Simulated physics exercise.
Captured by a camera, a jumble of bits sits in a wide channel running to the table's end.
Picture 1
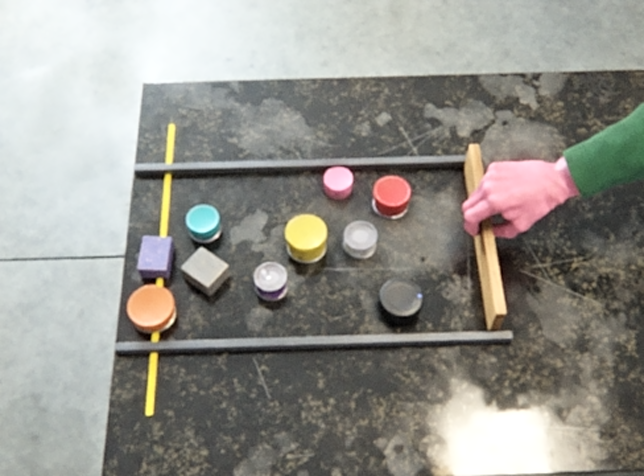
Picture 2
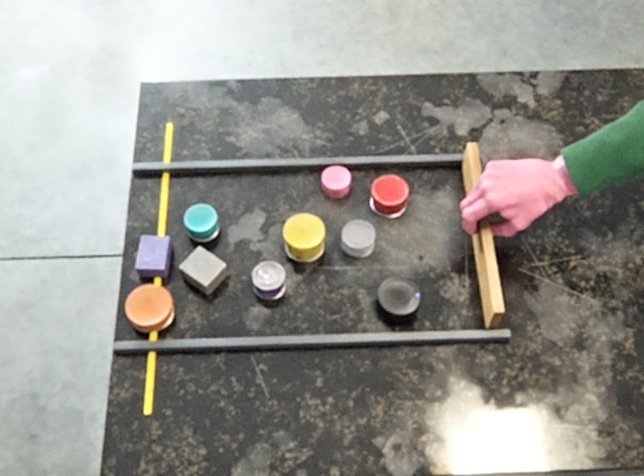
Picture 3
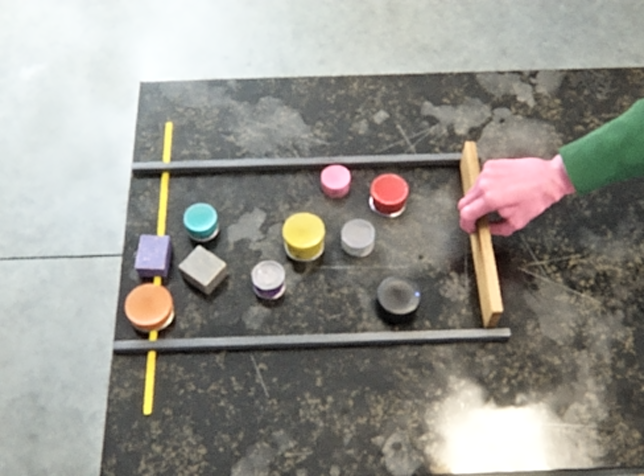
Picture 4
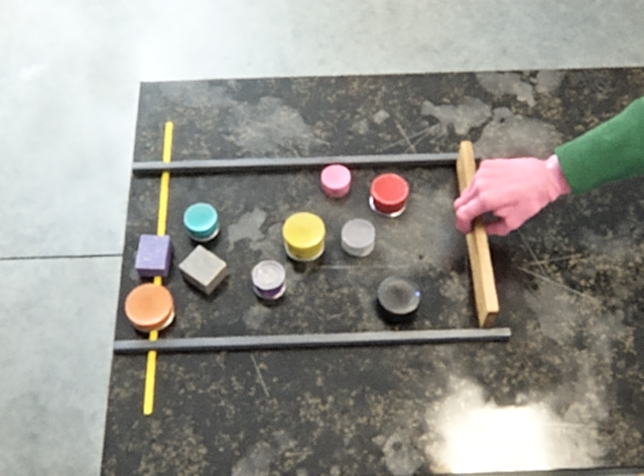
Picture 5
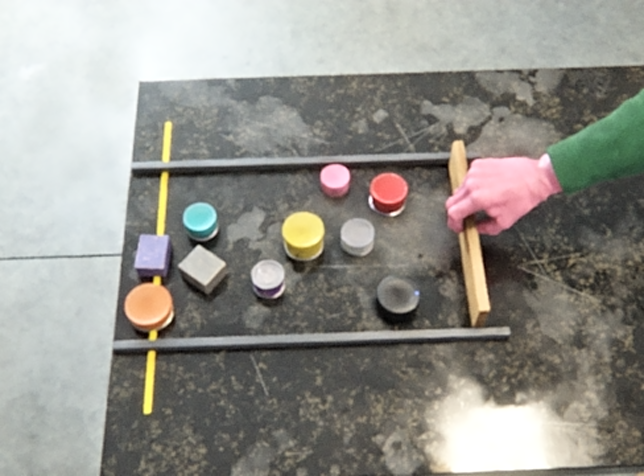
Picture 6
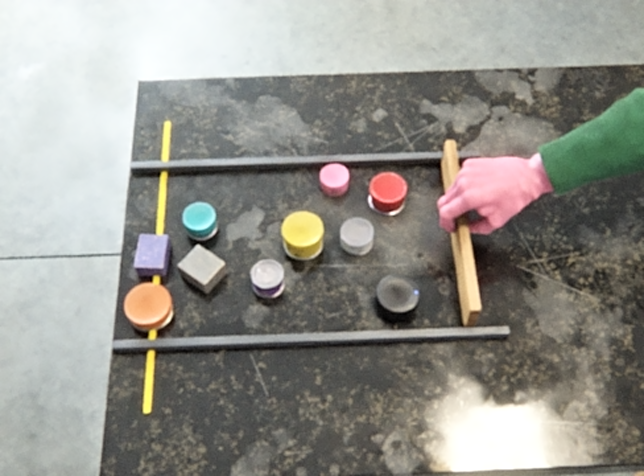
On a dark tabletop, a hand slides a wooden board slightly left between two rails.
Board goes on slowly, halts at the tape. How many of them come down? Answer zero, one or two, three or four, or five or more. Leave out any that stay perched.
Five or more.
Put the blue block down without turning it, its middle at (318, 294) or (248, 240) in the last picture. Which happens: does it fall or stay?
One after the other: It keeps its spot; it ends up falling.
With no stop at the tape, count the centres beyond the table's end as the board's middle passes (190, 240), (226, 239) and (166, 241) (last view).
That makes 1, 0, 5.
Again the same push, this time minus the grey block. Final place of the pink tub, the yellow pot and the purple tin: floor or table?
In that case the pink tub stays where it is, the yellow pot goes off the edge, the purple tin stays where it is.
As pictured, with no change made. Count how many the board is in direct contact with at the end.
The count in contact is 5.
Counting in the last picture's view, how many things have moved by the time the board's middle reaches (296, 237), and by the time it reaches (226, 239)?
By the first moment it's 6, by the second it's 9.
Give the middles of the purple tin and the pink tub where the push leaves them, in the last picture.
They finish at roughly (140, 271) and (149, 179) respectively.
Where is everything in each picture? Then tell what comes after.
In the first picture, orange tin (152, 310); blue block (156, 257); turquoise tin (204, 224); board (483, 234); tape (162, 255).
In the second picture, blue block (154, 257); yellow pot (304, 238).
In the third picture, turquoise tin (201, 223); red pot (389, 196).
In the fourth picture, orange tin (150, 308); board (476, 232).
In the fifth picture, blue block (154, 256); grey block (203, 270).
In the sixth picture, orange tin (149, 307); blue block (153, 255); turquoise tin (200, 222); board (459, 231); tape (158, 252).
Early on, none off yet; orange tin at rest near (149, 307); blue block at rest near (153, 255); turquoise tin at rest near (200, 222).
A while later, none off yet; orange tin moving near (144, 308); blue block travelled about its own width near (127, 258); turquoise tin travelled about its own width near (162, 212).
Finally, the number that fall off is five or more; lost, yellow pot, grey block, turquoise tin, blue block and orange tin.
